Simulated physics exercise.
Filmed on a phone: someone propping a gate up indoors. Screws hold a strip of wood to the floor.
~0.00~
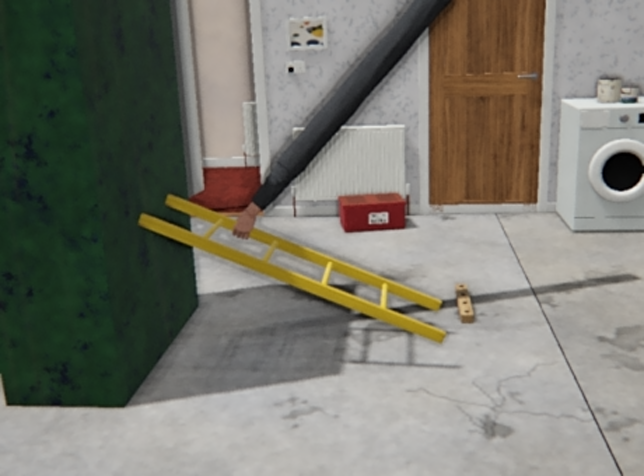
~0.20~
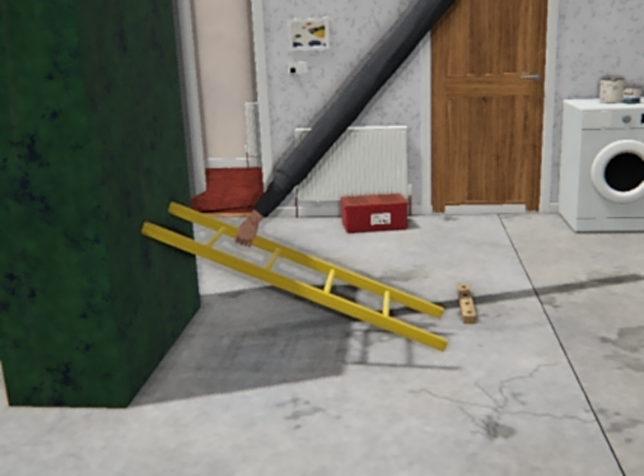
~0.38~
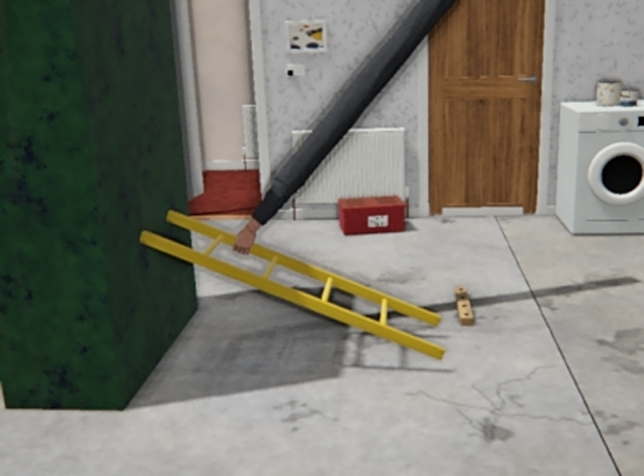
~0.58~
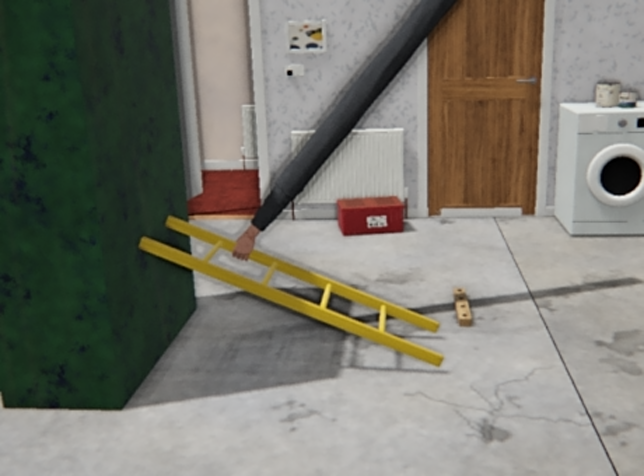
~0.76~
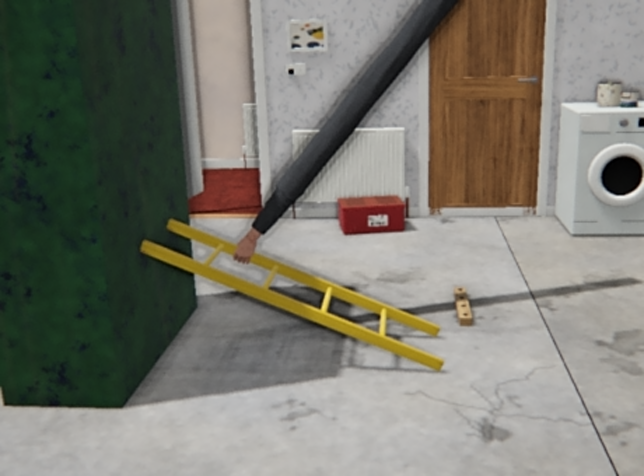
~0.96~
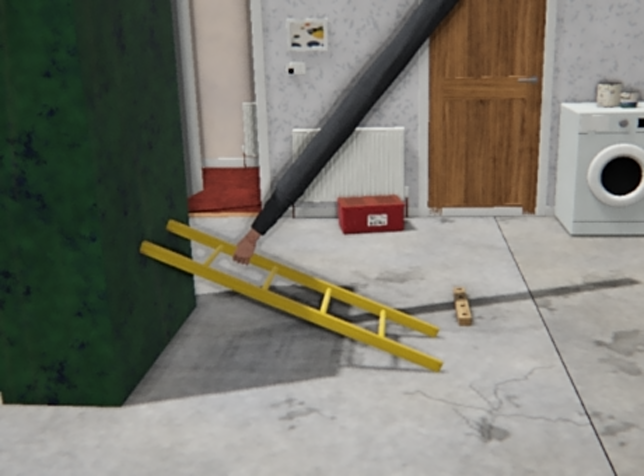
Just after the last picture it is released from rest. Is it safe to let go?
In the end the yellow gate slides out and falls.
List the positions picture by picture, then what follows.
In the first frame, still on the way; yellow gate (298, 265); batten (464, 303).
In the second frame, still on the way; yellow gate (301, 273); batten (466, 303).
In the third frame, still on the way; yellow gate (298, 281); batten (463, 306).
In the fourth frame, still on the way; yellow gate (297, 288); batten (462, 306).
In the fifth frame, still on the way; yellow gate (298, 291); batten (463, 306).
In the sixth frame, in place, still held; yellow gate (297, 292); batten (462, 305).
By 1.20 s, yellow gate tilted by 8° near (304, 310).
By 1.32 s, yellow gate tilted by 22° near (311, 344).
By 1.54 s, yellow gate tilted by 25° near (311, 334).
When it is over (2.2 s), the yellow gate slips down, near (312, 347).
